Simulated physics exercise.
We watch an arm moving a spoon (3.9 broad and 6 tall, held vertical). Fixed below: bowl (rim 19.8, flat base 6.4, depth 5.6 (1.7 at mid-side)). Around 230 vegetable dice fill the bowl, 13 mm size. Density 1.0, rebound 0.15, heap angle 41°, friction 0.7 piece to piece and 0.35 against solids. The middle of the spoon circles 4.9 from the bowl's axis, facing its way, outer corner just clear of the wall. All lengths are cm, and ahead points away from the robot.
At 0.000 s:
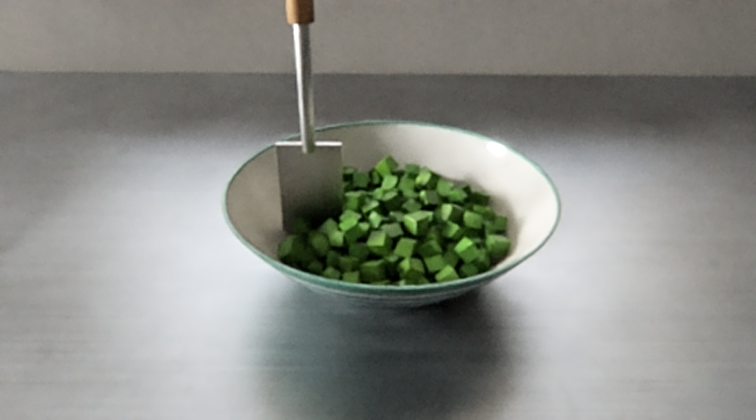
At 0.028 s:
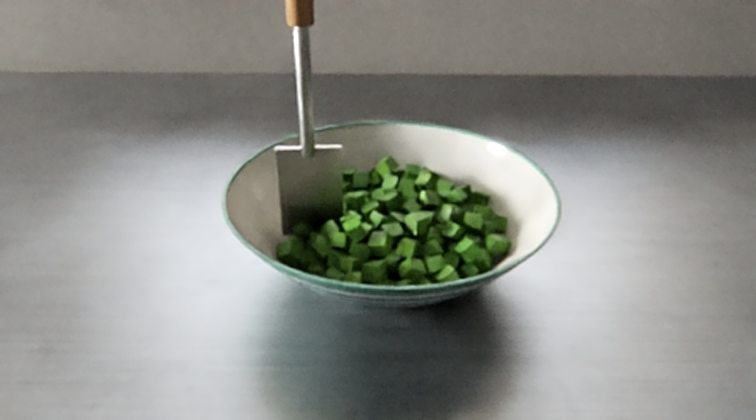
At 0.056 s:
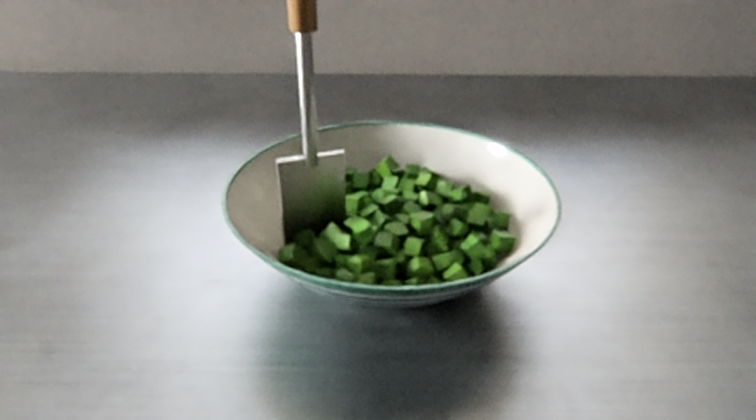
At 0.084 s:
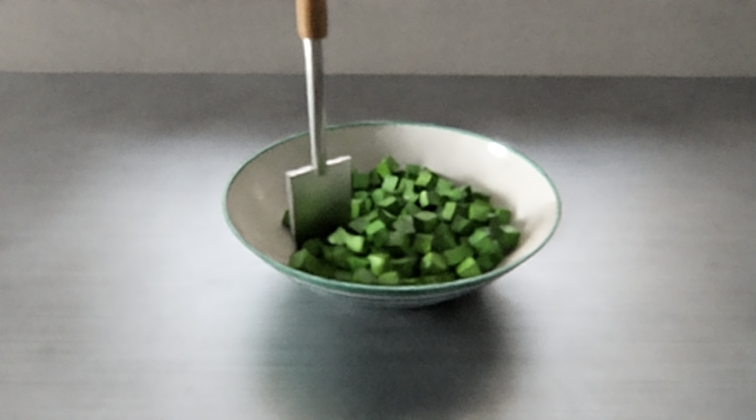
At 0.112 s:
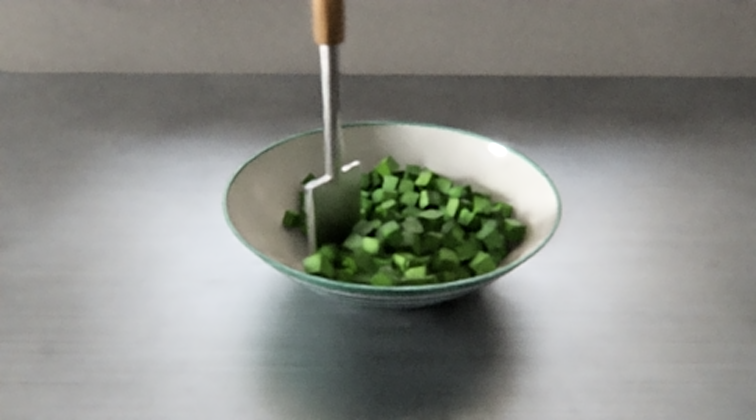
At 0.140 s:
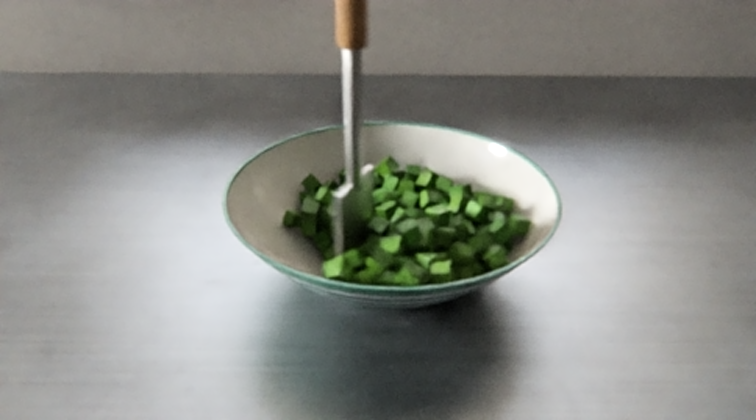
A flat metal spoon with a wooden handle, held upright in a bowl of green vegetable cubes, barely moved at first, then swept rightward through them, turning edge-on and pushing some cubes aside.
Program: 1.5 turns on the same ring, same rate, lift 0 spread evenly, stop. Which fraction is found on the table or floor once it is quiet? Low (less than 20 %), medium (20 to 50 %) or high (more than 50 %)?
On the table or floor the share is medium, 20 to 50 %.
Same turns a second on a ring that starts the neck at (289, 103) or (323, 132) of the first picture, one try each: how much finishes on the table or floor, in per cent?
Some 30 and 20 per cent.
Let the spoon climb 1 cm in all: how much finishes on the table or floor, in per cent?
Some 20 per cent.
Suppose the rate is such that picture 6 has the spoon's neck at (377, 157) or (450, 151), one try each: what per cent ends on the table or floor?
Some 40 and 65 per cent.
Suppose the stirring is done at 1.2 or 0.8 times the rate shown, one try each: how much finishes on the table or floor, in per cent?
About 40 and 30 per cent.
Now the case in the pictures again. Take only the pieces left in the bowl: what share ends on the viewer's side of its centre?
Roughly 30 per cent.
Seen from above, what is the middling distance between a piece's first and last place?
Roughly 10 cm.
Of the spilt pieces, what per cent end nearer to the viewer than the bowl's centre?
Roughly 50 per cent.
After 0.48 s, 251° round, highest piece 8 above the table; 208 in the bowl, 16 on the table or floor, 5 in flight or on the tool.
After 0.83 s, 76° round, highest piece 8 above the table; 167 in the bowl, 55 on the table or floor, 7 in flight or on the tool.
After 1.20 s, 180° round, highest piece 6 above the table; 140 in the bowl, 89 on the table or floor.
After 1.90 s, 180° round, highest piece 6 above the table; 140 in the bowl, 89 on the table or floor.
In the end, 140 in the bowl, 89 on the table or floor. That is 39 % on the table or floor.
